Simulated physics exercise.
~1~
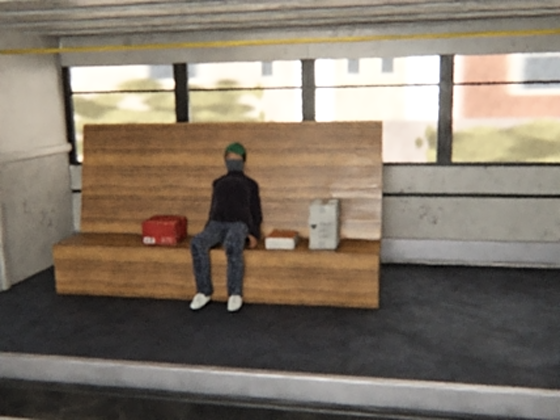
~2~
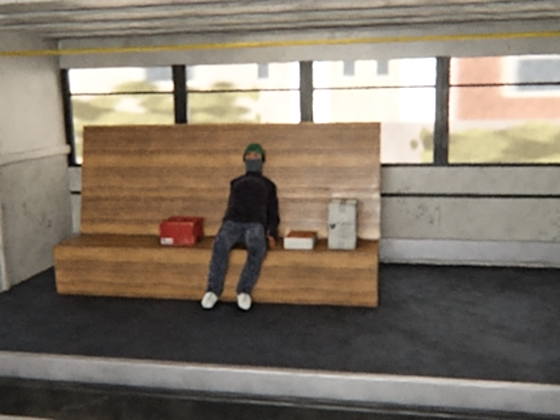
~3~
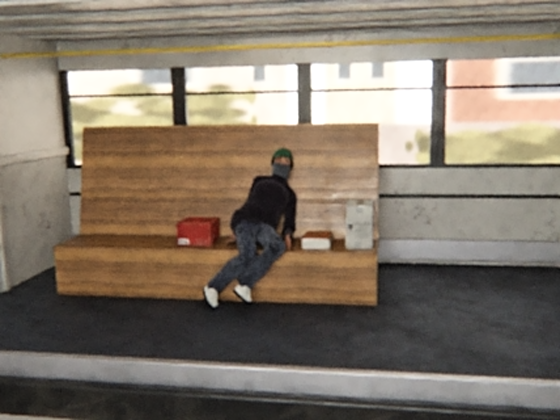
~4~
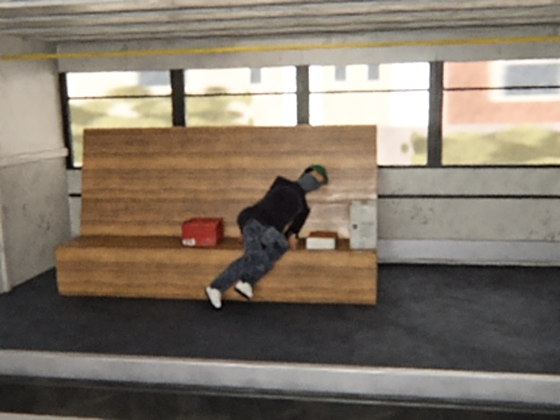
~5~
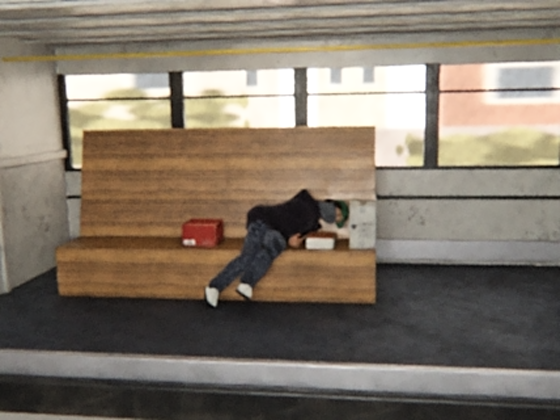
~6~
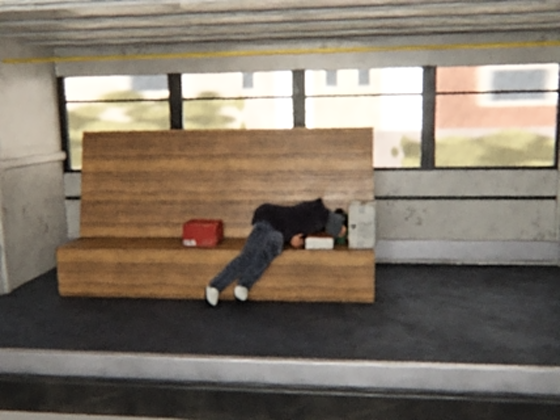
A seated person in a green cap slides right with three boxes, then slumps over sideways.
